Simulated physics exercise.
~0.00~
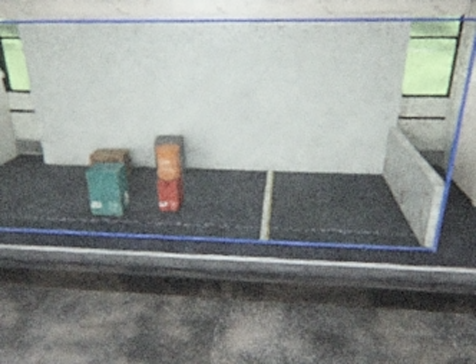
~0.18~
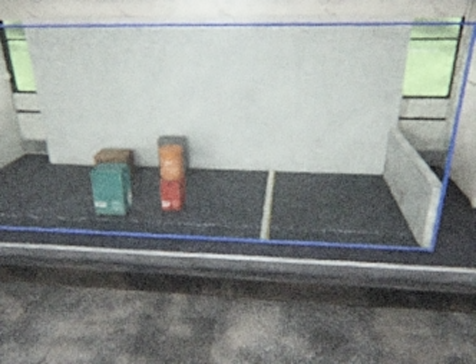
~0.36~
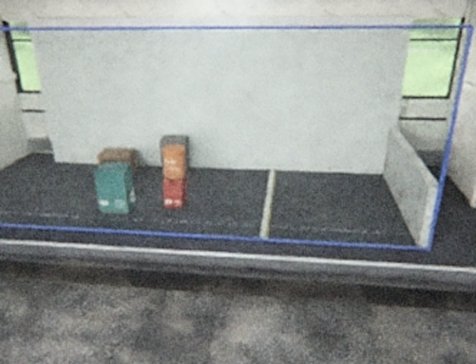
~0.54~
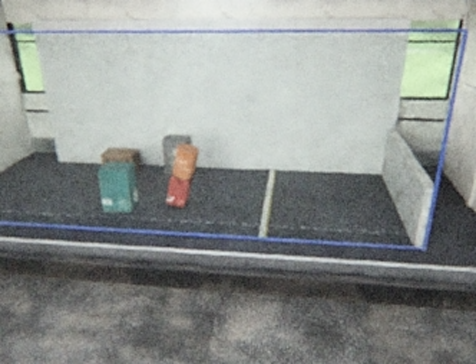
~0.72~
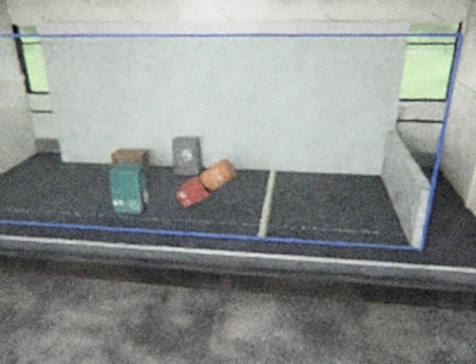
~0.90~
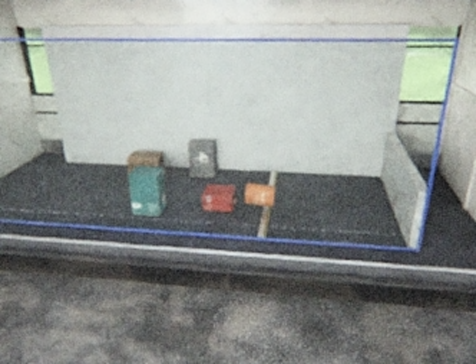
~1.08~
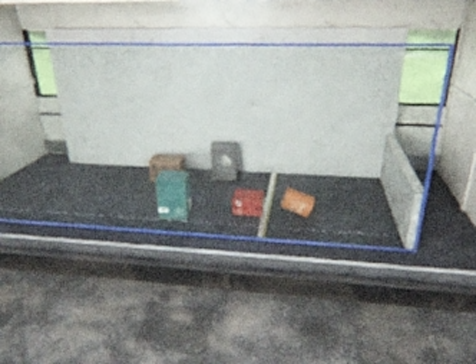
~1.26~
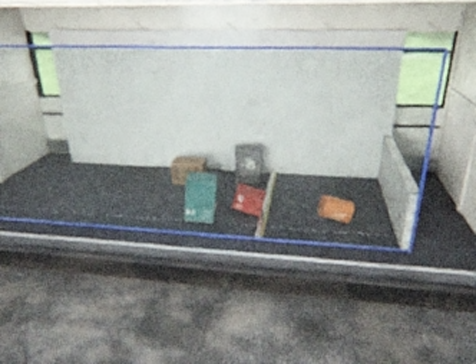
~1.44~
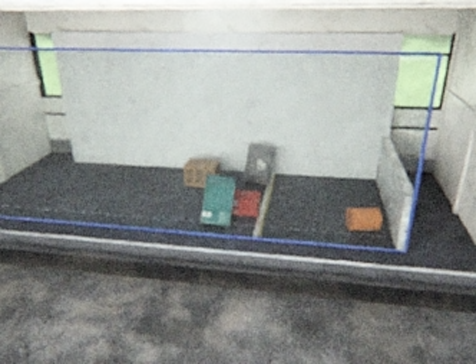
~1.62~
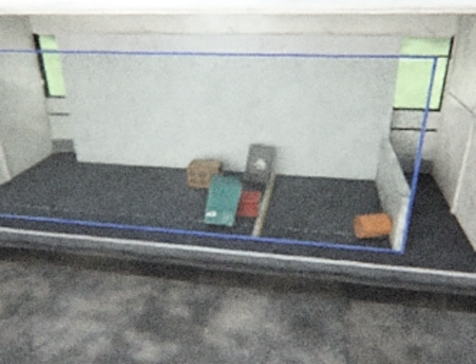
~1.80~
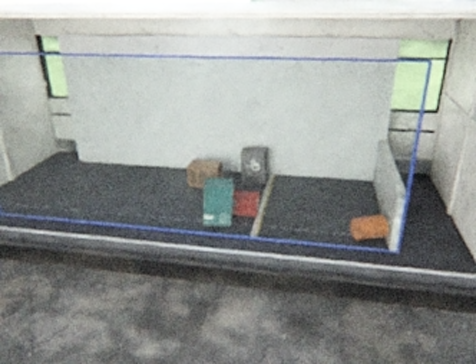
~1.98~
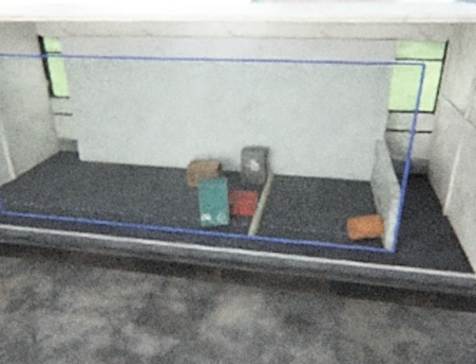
On a dark floor backed by a pale wall, a teal pack and a brown crate stand at left beside an orange bucket stacked on a red pack, with a grey pack behind. The orange and red pieces lean right and topple, separating as they land. Everything then slides right, and the orange one crosses the line on the floor, continuing toward the low wall at right. The teal and grey packs tip briefly, then settle upright. At the end, the orange piece rests by that wall, while the other four sit clustered left of the line.
